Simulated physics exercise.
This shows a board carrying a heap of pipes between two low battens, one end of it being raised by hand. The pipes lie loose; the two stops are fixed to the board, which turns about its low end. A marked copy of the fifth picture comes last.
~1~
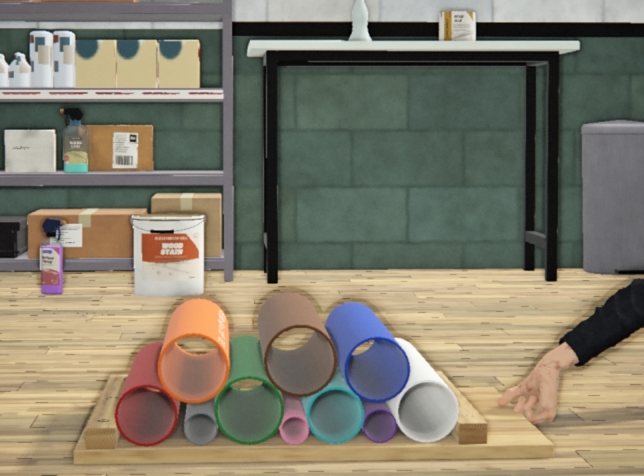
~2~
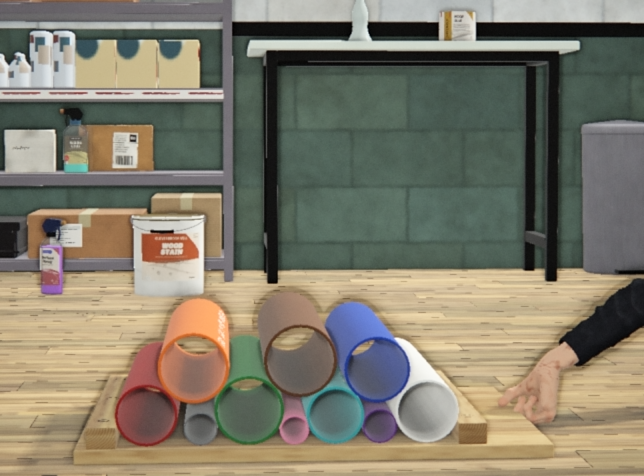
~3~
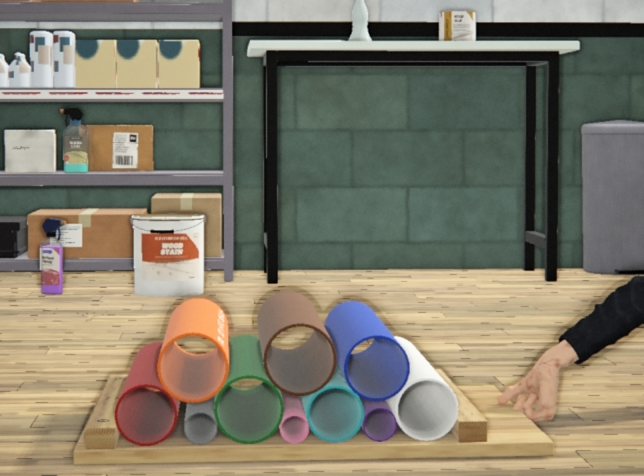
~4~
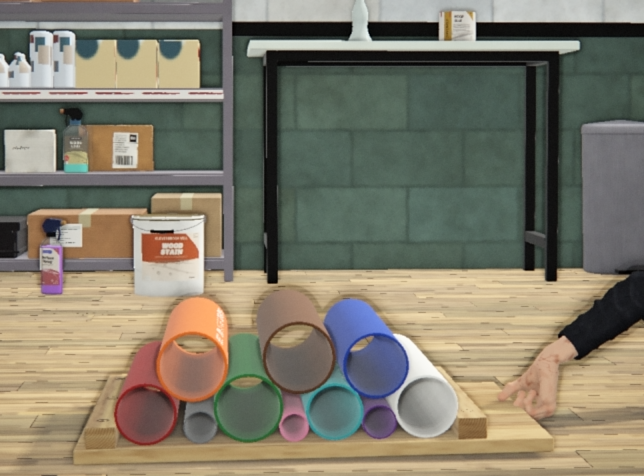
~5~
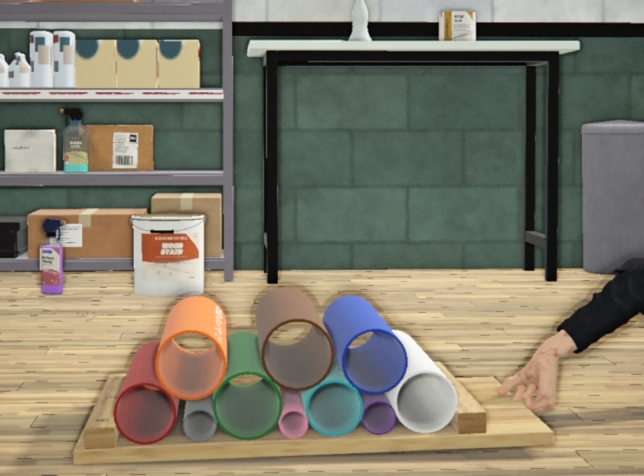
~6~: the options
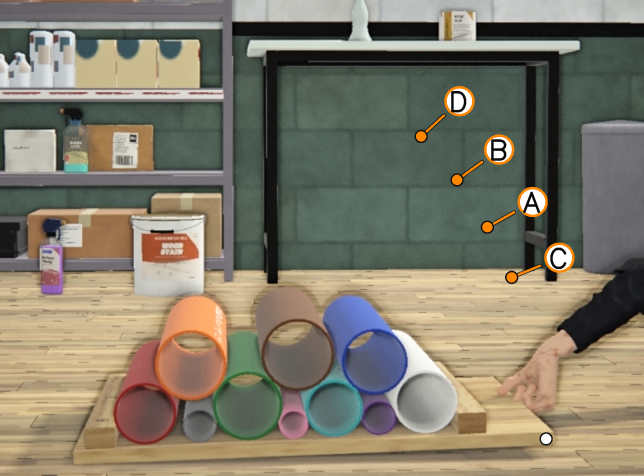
A hand at the right slowly raises the right end of a wooden board by a slight amount, while the heap of coloured pipes lying on it between two low battens rises slightly with it, keeping its arrangement.
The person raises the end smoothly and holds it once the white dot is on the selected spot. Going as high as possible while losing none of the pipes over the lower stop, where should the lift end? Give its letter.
Up to B.
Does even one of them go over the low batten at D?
Yes.
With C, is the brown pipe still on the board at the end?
Yes.
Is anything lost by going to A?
At A: No.
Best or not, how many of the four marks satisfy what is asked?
The number is three.
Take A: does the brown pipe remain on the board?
The brown pipe: Yes.
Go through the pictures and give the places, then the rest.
In the first frame, red pipe (146, 415); grey pipe (201, 429); green pipe (250, 411).
In the second frame, green pipe (250, 411); pink pipe (295, 430).
In the third frame, board (306, 411); white pipe (426, 409); brown pipe (300, 359).
In the fourth frame, board (306, 409); red pipe (146, 414); grey pipe (200, 427).
In the fifth frame, board (306, 406); red pipe (145, 414); grey pipe (200, 426).
On the marked copy, A at (487, 227); B at (457, 180); C at (512, 277); D at (421, 136); the white dot at (546, 439).
With B. Early on, board at 20°.
Further on, board at 36°.
At the end, board at 36°, none over the low batten.
As for the rest, A none over the low batten; C none over the low batten; D one over the low batten (orange).
